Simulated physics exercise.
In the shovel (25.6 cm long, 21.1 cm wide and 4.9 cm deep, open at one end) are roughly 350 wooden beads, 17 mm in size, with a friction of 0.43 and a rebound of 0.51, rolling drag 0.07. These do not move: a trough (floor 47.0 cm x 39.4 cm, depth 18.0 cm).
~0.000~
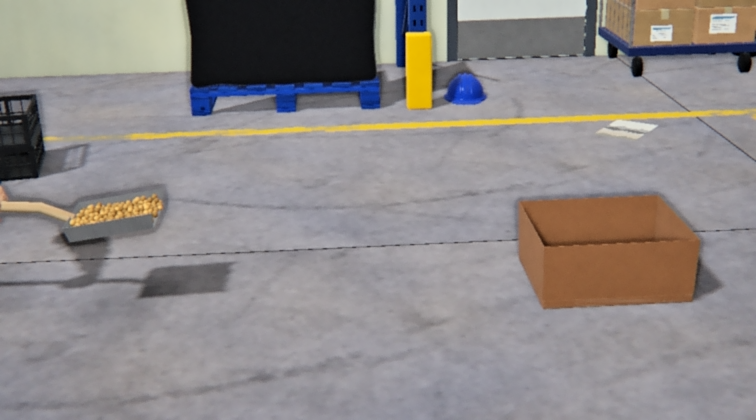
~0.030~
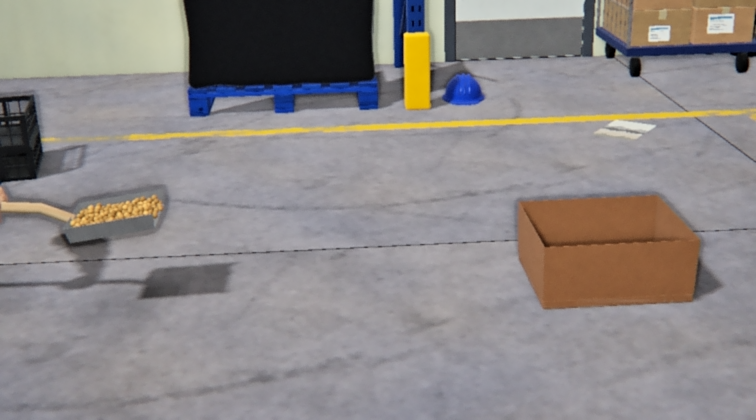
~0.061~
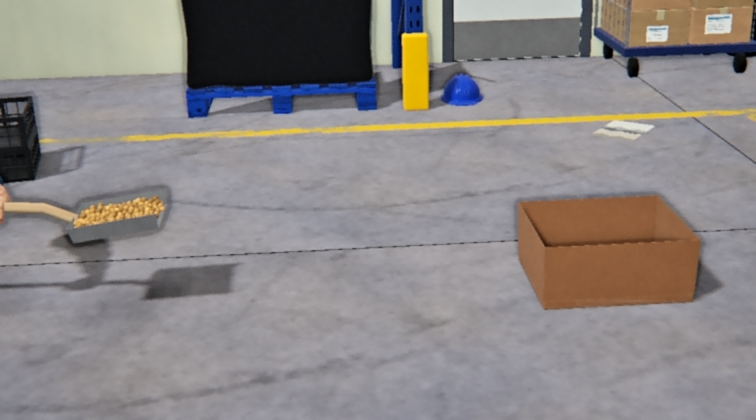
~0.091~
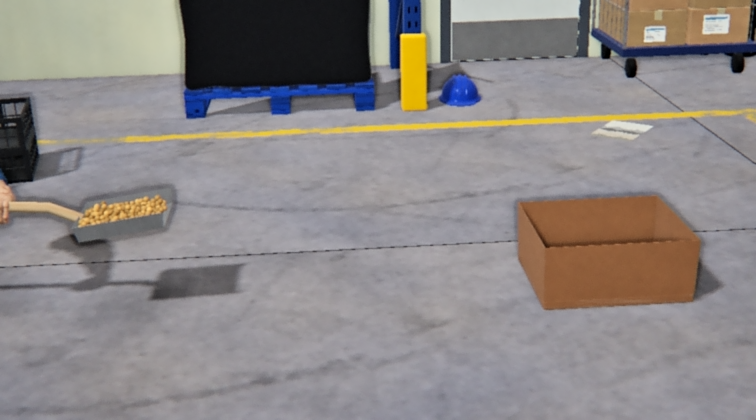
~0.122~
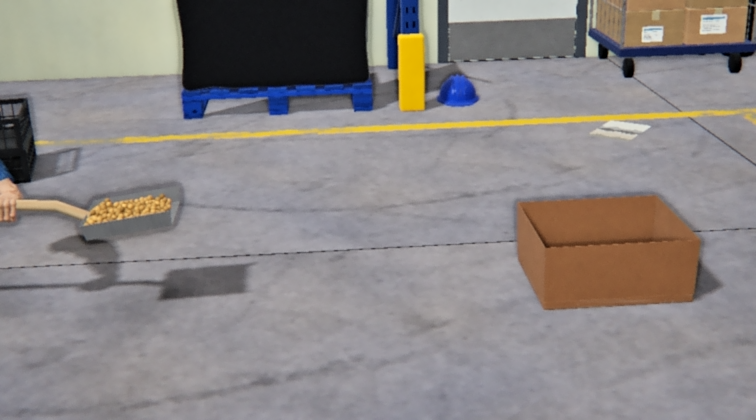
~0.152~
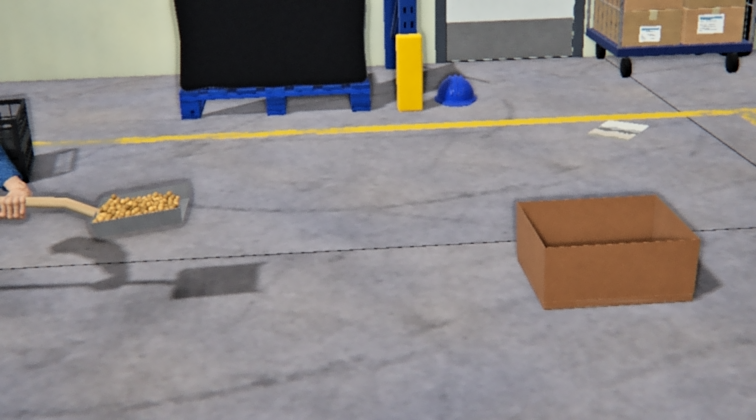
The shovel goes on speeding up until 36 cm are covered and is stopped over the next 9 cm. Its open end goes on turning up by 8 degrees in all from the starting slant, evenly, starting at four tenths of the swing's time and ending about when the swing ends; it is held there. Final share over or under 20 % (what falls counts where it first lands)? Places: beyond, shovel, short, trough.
Ground beyond: Under, shovel: Under, on the ground short of the target's middle: Over, trough: Under.
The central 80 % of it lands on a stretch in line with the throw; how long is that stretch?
Around 50 centimetres.
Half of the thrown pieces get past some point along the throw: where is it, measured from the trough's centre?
Offset: Approx. 45 cm short.
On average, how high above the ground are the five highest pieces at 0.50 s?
Estimated height: Roughly 50 centimetres.
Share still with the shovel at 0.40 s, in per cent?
About 70 per cent is still with the shovel.
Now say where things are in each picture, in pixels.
Shovel at (108, 222); tilt 8 degrees; moved 0.0 cm; low side left; open edge at (161, 215); middle of the load at (114, 212); trough at (605, 220), in the first frame.
Shovel at (108, 223); tilt 8 degrees; moved 0.4 cm; low side left; open edge at (162, 216); middle of the load at (114, 213), in the second frame.
Shovel at (112, 223); tilt 8 degrees; moved 1.5 cm; low side left; open edge at (165, 215); middle of the load at (115, 213), in the third frame.
Shovel at (117, 222); tilt 8 degrees; moved 3.4 cm; low side left; open edge at (171, 215); middle of the load at (117, 212), in the fourth frame.
Shovel at (125, 220); tilt 8 degrees; moved 6.2 cm; low side left; open edge at (178, 213); middle of the load at (122, 209), in the fifth frame.
Shovel at (136, 217); tilt 8 degrees; moved 9.6 cm; low side left; open edge at (188, 210); middle of the load at (135, 205); trough at (604, 220). It turns about 45 degrees a second, in the sixth frame.
Then, at 0.29 s, tilt 11 degrees; shovel 100 %; middle of all pieces near (208, 191).
Then, at 0.40 s, tilt 16 degrees; shovel 70 %, in the air 30 %; middle of all pieces near (281, 172).
Then, at 0.50 s, tilt 16 degrees; shovel 15 %, in the air 85 %; middle of all pieces near (331, 167).
Then, at 0.60 s, tilt 16 degrees; shovel 5 %, in the air 95 %; middle of all pieces near (379, 188).
At rest (1.9 s), beyond 0 %, shovel 0 %, short 100 %, trough 0 %.
